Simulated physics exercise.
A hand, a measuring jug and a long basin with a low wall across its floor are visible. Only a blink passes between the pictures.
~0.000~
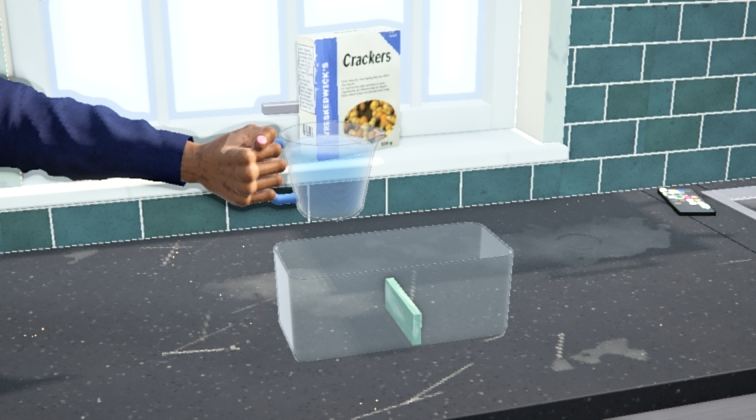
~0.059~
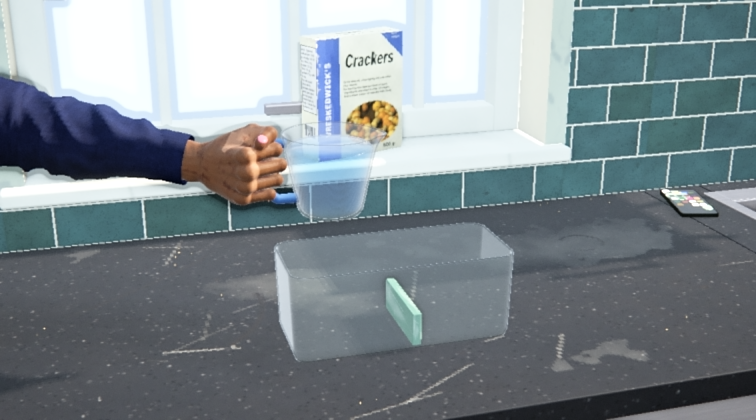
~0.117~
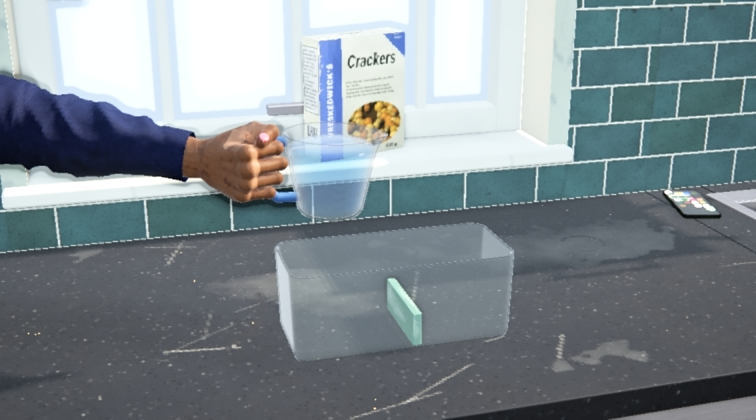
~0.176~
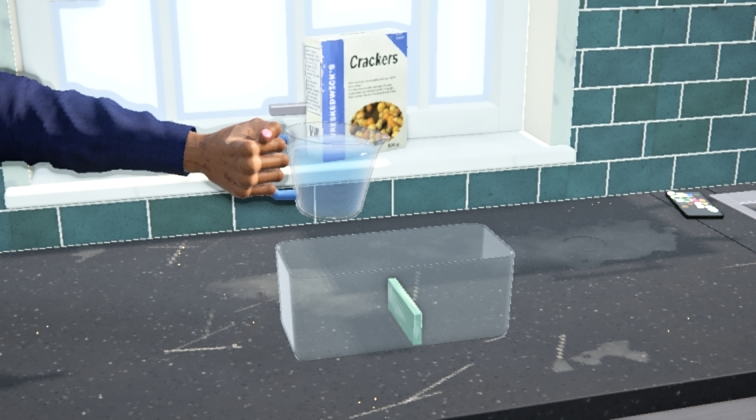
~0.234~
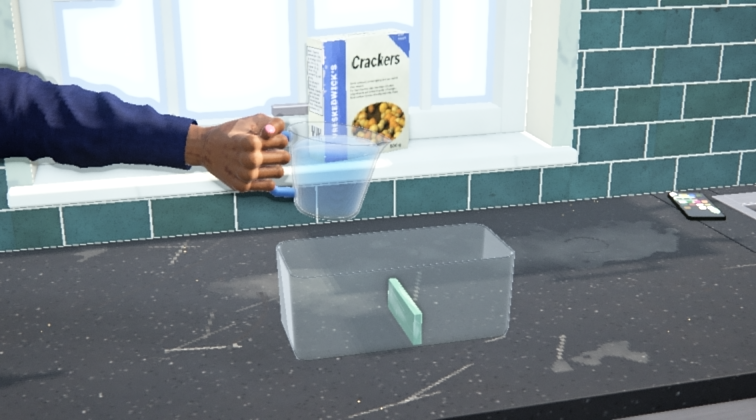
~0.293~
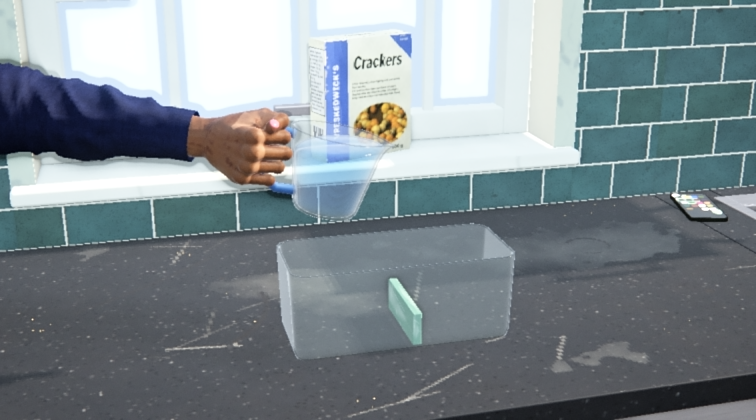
In the video, a hand holds a clear measuring jug by its handle above a long transparent basin with a low green wall inside, near a cracker box, and gradually tilts the jug slightly to the right.
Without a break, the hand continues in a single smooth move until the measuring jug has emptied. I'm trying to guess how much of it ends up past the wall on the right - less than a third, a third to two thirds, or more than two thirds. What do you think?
I expect what gathers right of the wall to rise past two thirds.
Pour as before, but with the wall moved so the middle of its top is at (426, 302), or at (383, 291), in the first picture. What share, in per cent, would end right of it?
First try close to 50 percent, second try close to 95 percent.
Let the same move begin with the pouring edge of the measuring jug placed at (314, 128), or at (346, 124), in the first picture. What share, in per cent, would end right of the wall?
5 % and 30 %.
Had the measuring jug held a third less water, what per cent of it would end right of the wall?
Near 75 %.
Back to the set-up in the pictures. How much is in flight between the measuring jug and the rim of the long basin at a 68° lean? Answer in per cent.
Close to 20 in a hundred.
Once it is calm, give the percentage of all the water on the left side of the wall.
Around 15 %.
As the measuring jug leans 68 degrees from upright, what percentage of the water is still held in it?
60 per cent, roughly.
After 0.76 s the tilt is 68° and 62 per cent is still to pour, 0 is left of the wall and 17 right of it.
After 1.10 s the tilt is 104° and 7 per cent is still to pour, 8 is left of the wall and 79 right of it.
After 1.46 s the tilt is 113° and 0 per cent is still to pour, 17 is left of the wall and 83 right of it.
After 1.85 s the tilt is 113° and 0 per cent is still to pour, 17 is left of the wall and 83 right of it.
In the end 17 per cent lies left of the wall, 83 right of it and 1 outside.
